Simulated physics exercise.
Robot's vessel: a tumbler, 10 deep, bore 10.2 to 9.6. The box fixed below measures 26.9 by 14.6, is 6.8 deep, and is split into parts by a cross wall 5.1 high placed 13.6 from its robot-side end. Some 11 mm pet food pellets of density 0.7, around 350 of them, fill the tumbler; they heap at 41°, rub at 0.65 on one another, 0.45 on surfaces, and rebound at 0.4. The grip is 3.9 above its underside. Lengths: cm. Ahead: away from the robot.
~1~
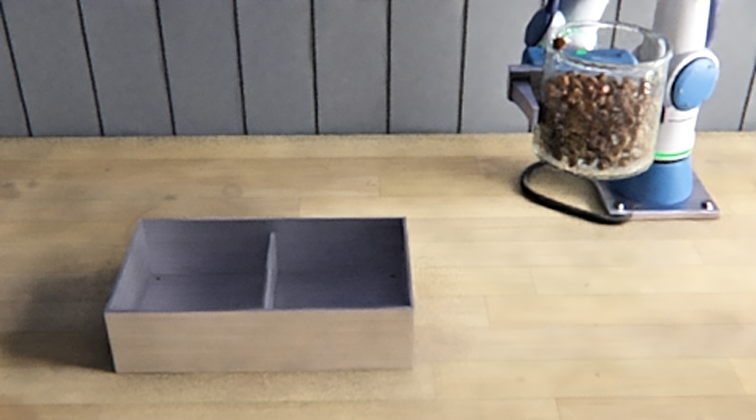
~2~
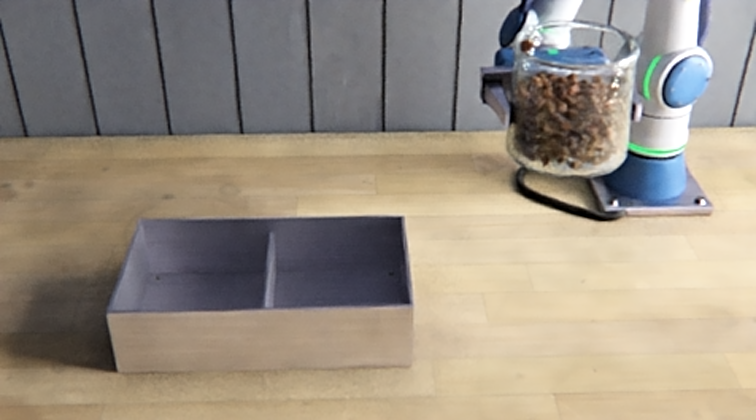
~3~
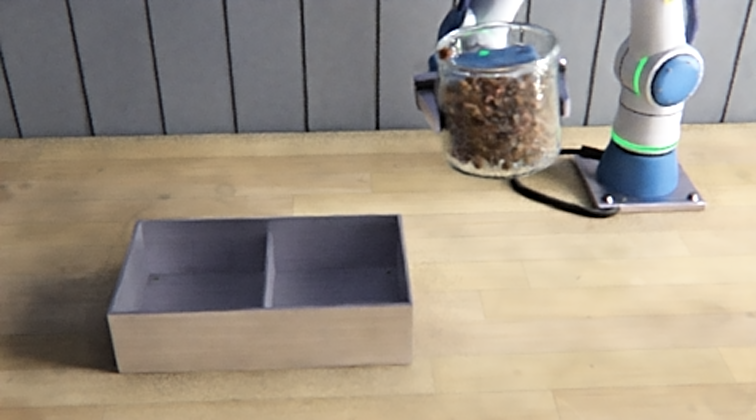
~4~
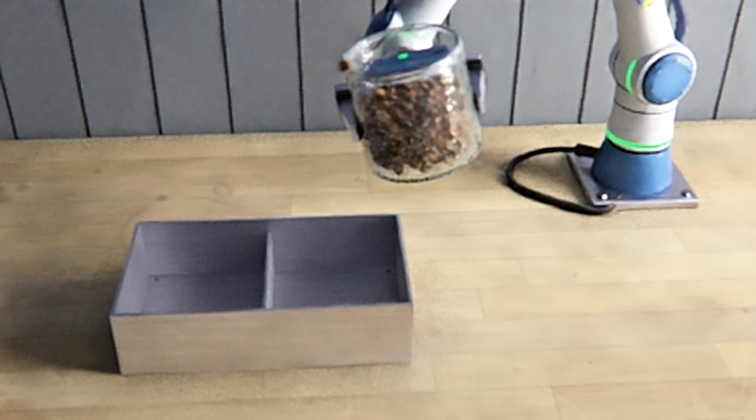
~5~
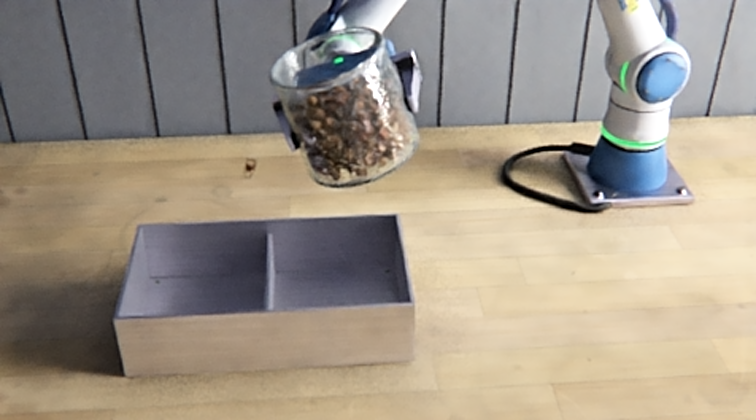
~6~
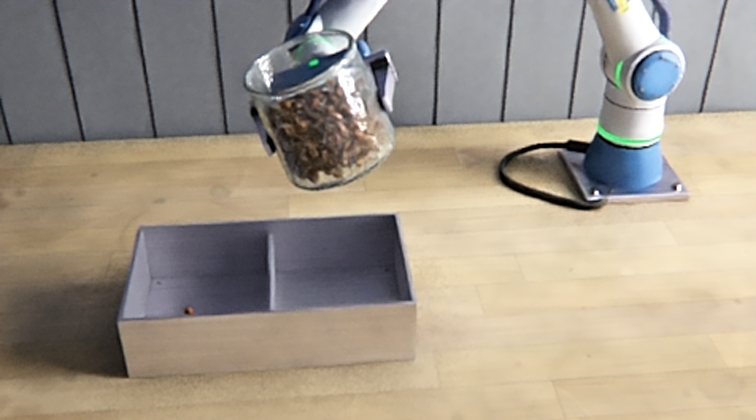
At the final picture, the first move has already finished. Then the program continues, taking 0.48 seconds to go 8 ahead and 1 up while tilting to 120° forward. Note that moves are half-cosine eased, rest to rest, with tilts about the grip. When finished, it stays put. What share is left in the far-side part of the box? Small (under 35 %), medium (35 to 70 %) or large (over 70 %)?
Large.
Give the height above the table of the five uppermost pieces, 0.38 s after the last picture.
I'd put it near 28 cm.
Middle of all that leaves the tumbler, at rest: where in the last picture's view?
Middle point: About (177, 311).
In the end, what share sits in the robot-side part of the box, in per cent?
Estimate: Near 0 %.
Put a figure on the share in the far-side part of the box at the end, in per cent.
It should be close to 95 per cent.
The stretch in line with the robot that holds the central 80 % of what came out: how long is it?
It covers about 8 centimetres.
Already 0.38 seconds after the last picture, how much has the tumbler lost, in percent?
Roughly 0 per cent by then.
Then, 0.19 s on, tilted 55° forward, highest piece 28 above the table; 347 in the tumbler, 1 in the far-side part.
Then, 0.38 s on, tilted 110° forward, highest piece 28 above the table; 346 in the tumbler, 1 in the far-side part, 1 in flight or on a rim.
Then, 0.68 s on, tilted 120° forward, highest piece 22 above the table; 174 in the far-side part, 137 in the tumbler, 13 on the table or floor, 24 in flight or on a rim.
Then, 1.73 s on, tilted 120° forward, highest piece 5 above the table; 324 in the far-side part, 24 on the table or floor.
In the end, 324 in the far-side part, 24 on the table or floor. That is 93 % in the far-side part of the box.
